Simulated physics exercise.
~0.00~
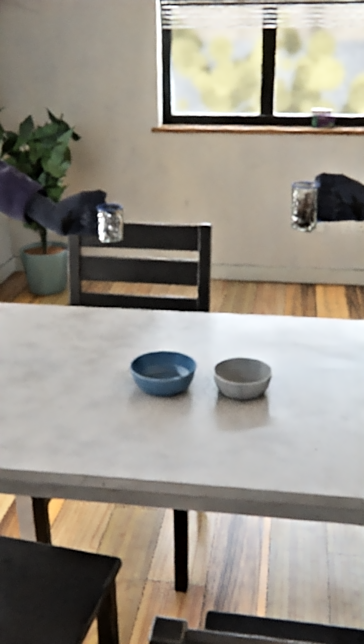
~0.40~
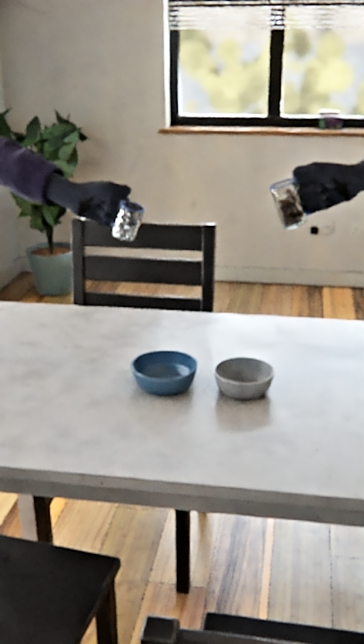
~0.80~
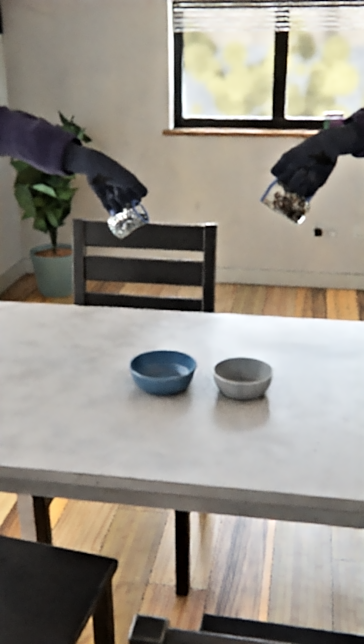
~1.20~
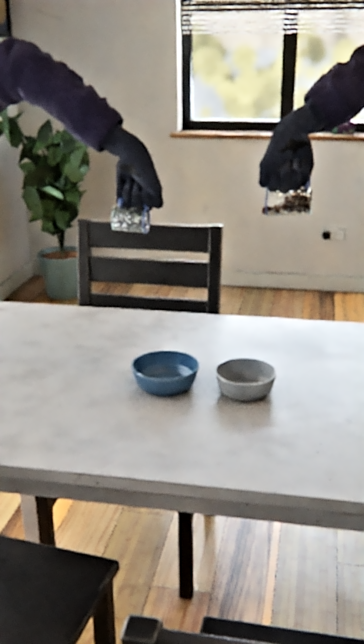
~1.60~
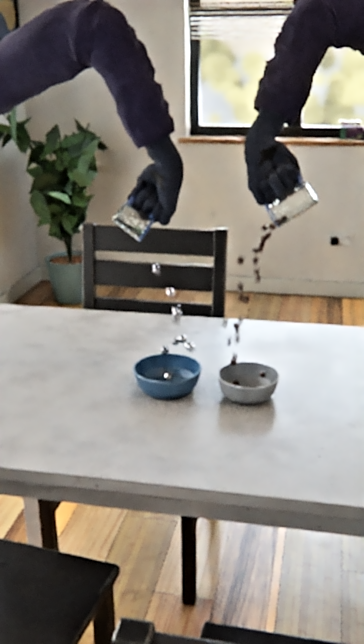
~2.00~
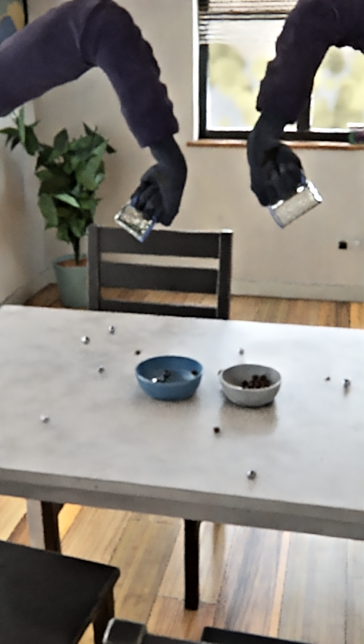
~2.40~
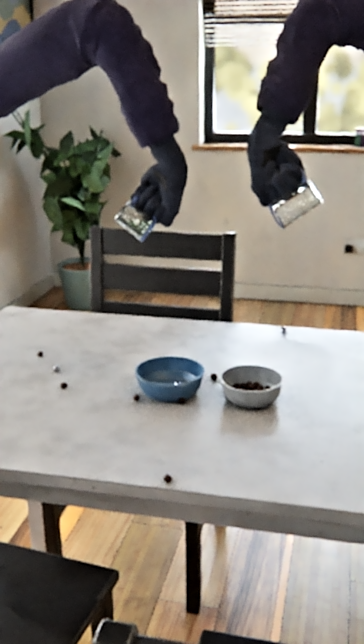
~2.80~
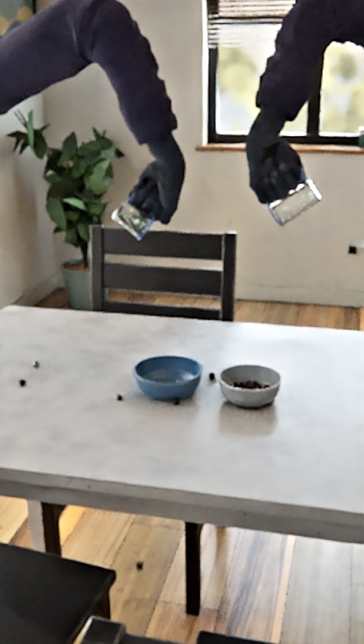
The footage shows two dark-gloved hands tipping clear cups of small loose pieces above a blue bowl and a grey bowl on a pale table. The pieces fall and scatter, leaving some in each bowl and others on the table and beyond, while the upturned cups stay raised.
